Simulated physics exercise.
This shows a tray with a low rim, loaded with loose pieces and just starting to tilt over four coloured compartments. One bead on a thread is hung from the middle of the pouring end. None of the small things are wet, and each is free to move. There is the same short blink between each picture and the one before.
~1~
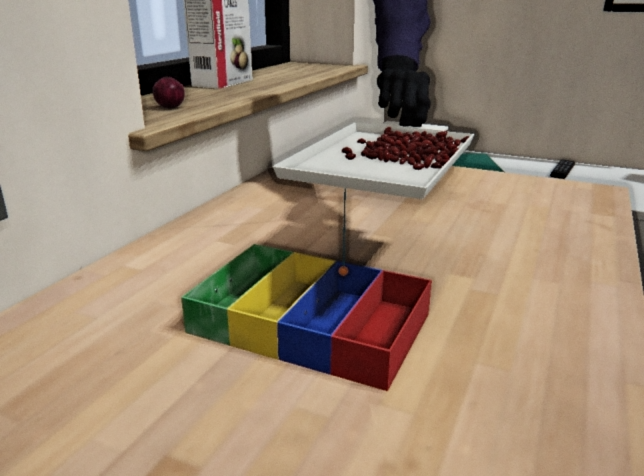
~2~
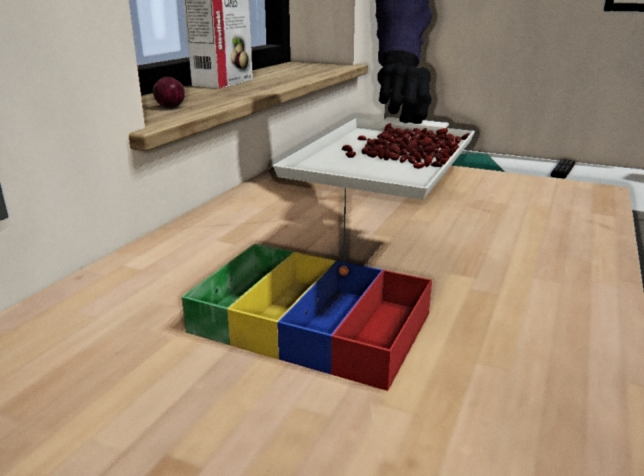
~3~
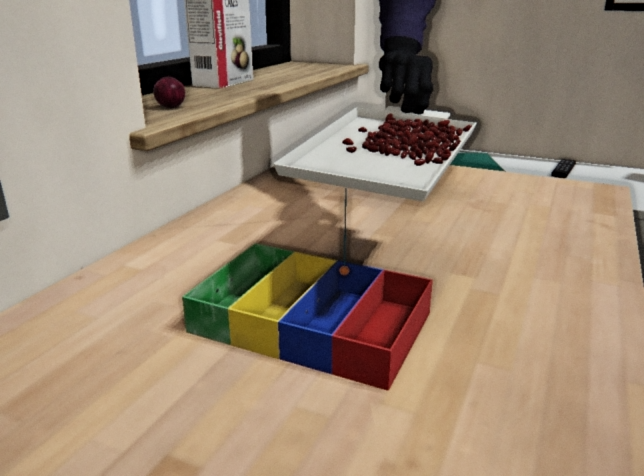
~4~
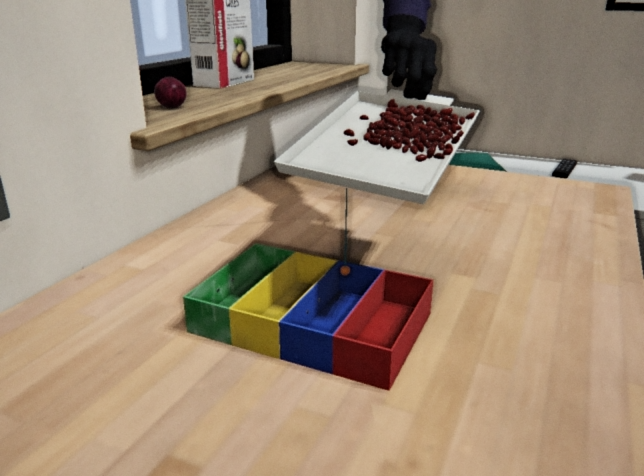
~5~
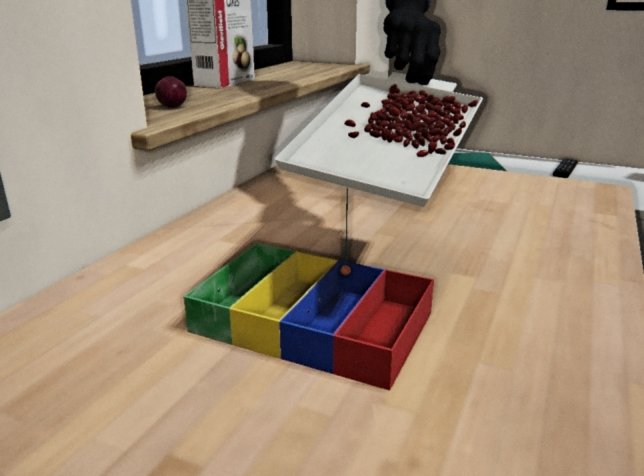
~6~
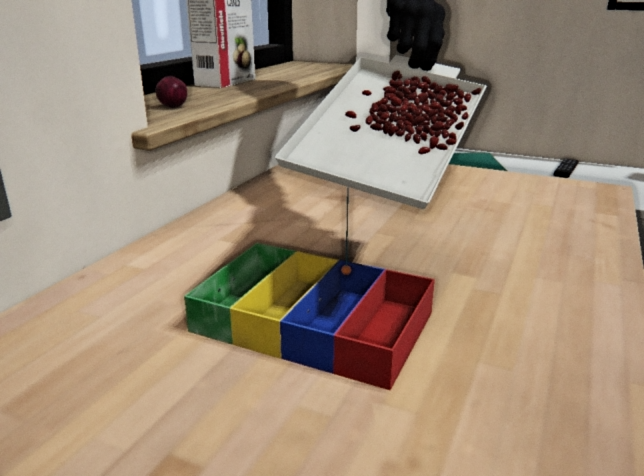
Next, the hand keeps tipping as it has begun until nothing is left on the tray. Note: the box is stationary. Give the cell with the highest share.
Highest share: The red cell.
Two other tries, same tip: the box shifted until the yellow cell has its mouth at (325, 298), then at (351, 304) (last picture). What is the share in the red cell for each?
The first gives 40 %, the second 10 %.
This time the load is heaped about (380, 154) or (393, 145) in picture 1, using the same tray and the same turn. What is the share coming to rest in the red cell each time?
Around 60 then around 60 per cent.
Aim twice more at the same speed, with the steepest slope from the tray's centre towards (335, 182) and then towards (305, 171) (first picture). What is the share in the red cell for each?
Lab note: Try 1 = 20 %, try 2 = 0 %.
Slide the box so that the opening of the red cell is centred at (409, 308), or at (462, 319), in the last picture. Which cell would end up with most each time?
You'd see the red cell win the first time and that blue cell win the second.
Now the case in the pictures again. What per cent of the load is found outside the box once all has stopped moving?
About 30 %.
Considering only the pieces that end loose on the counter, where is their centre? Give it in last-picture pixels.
The centre sits near (448, 372).
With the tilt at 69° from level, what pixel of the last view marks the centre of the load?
I'd put it at about (410, 189).
Soon after the last picture, tray tipped steeply; most on the tray; a stray few in the red cell; about a quarter falling or outside the box.
A little later, tray tipped past a quarter turn; a stray few on the tray; about half in the red cell; a small part in the blue cell; about a third falling or outside the box.
Later still, tray tipped past a quarter turn; about two thirds in the red cell; a small part in the blue cell; about a third falling or outside the box.
At rest, tray tipped past a quarter turn; about two thirds in the red cell; a small part in the blue cell; none in the yellow cell; none in the green cell; about a third outside the box.
